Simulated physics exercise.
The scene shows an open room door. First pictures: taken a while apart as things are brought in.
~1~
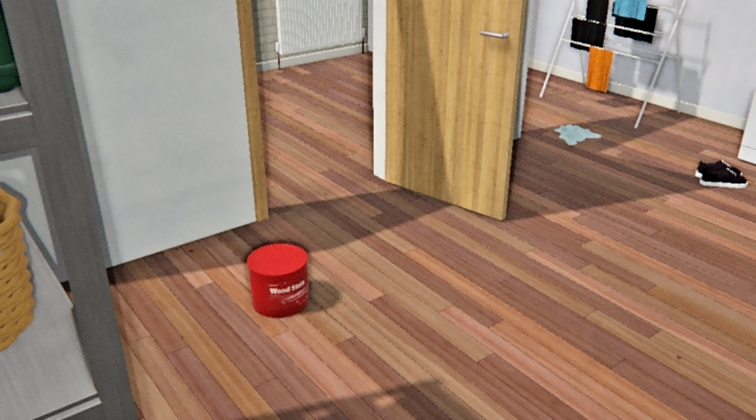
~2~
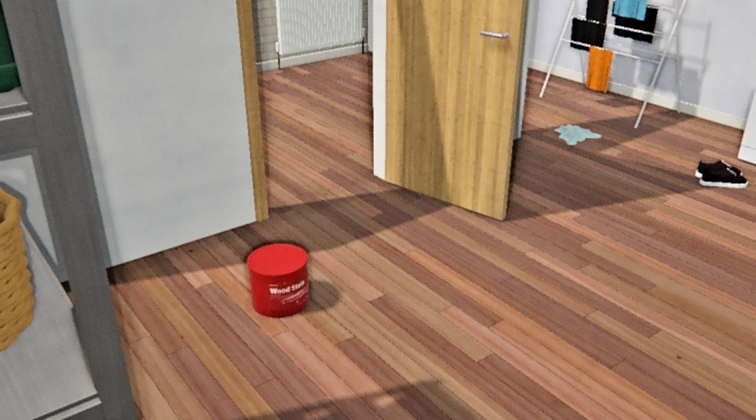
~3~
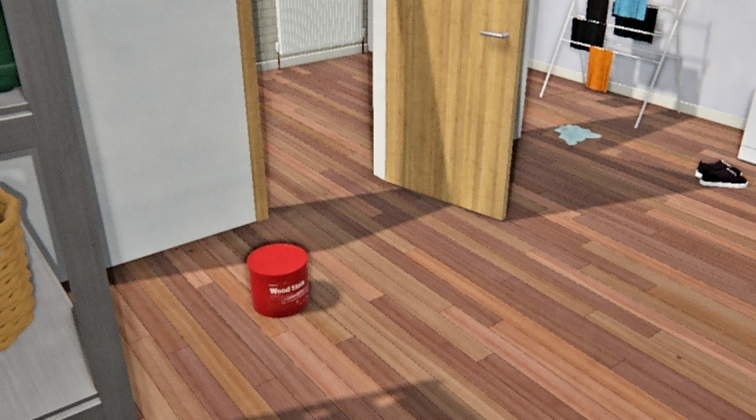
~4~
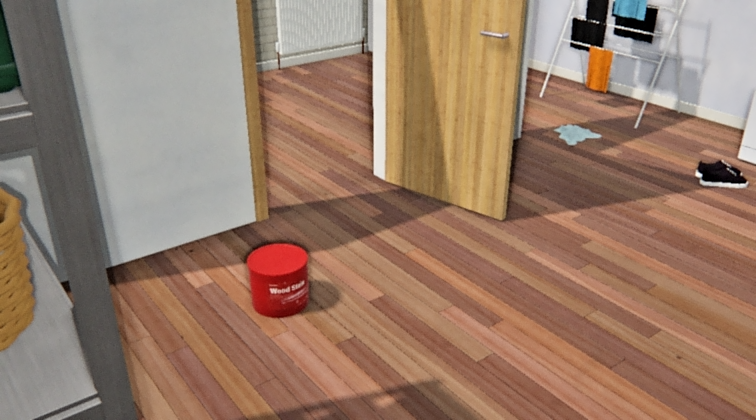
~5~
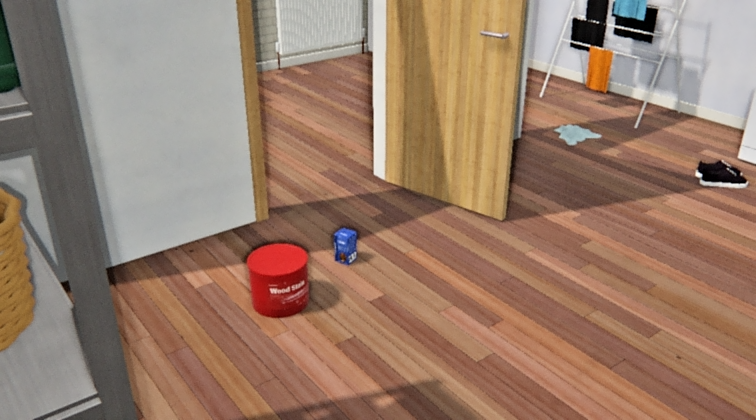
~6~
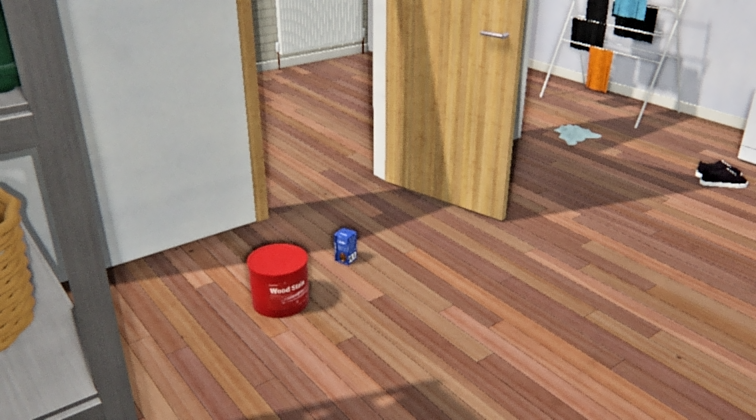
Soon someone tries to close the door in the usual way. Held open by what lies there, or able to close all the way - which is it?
Result: Fully closed.
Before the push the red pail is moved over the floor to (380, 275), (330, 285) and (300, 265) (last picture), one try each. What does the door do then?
Case one: Swings all the way; case two: Swings all the way; case three: Swings all the way.
Then, 0.90 s after the last picture, door 82° open.
Then, 1.60 s after the last picture, door 50° open.
Then, 2.30 s after the last picture, door 16° open.
At rest, door 0° open; both in place. Seen from the same camera at the end, blue carton near (346, 247).
